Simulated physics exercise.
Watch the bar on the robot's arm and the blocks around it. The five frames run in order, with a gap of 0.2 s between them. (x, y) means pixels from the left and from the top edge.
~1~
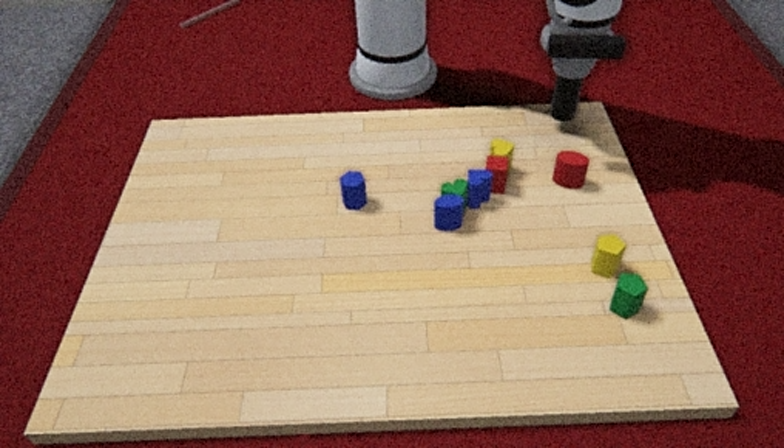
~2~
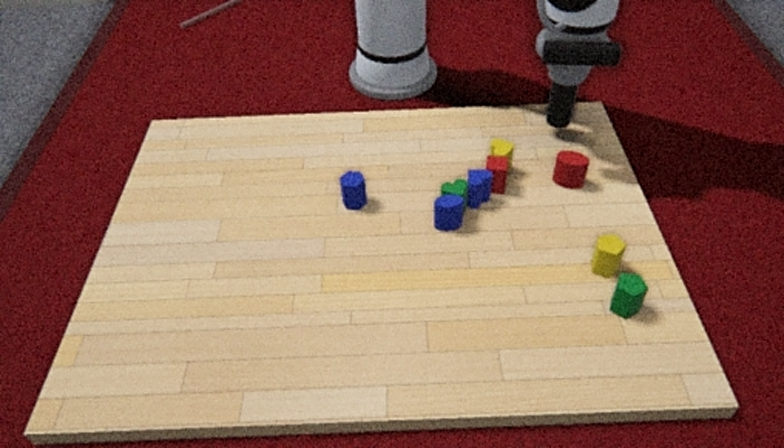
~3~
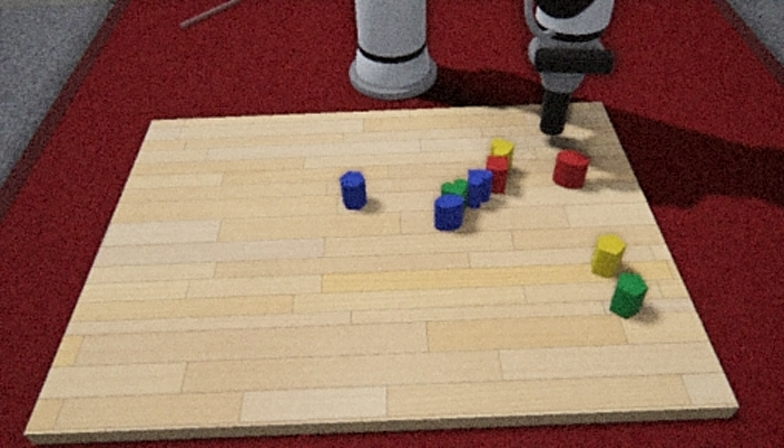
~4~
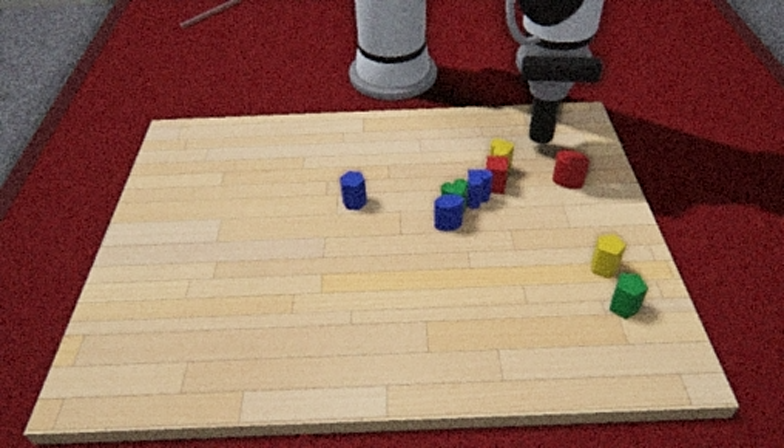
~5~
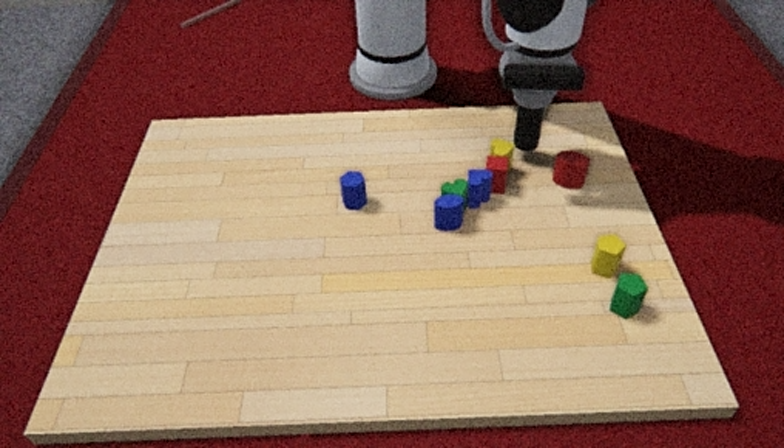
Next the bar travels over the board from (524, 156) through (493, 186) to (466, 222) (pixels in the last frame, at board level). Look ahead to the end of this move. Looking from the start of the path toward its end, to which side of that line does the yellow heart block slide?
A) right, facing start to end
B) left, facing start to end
I choose A.
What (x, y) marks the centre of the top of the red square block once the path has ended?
It should be at about (473, 216).
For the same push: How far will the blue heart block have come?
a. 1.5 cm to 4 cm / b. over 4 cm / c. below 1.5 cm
I choose b.
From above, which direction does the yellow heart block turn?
Short answer: Clockwise.
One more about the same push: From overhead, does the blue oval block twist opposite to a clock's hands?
No.
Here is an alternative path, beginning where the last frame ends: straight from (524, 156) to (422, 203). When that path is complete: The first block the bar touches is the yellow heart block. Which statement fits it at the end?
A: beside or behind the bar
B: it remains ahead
B.
On the path given first. One third of the way, bar (504, 165); blue heart block (477, 180), turned 20° clockwise; red square block (494, 167), turned 25° anticlockwise; yellow heart block (483, 152), turned 60° clockwise.
Two thirds of the way, bar (483, 186); blue oval block (446, 206), turned 40° clockwise; blue heart block (473, 204), turned 30° clockwise; red square block (482, 191), turned 65° anticlockwise; yellow heart block (467, 158), turned 110° clockwise.
At the end, bar (466, 211); blue oval block (445, 206), turned 40° clockwise; blue heart block (479, 232); red square block (473, 216), turned 105° anticlockwise; yellow heart block (467, 158), turned 110° clockwise.
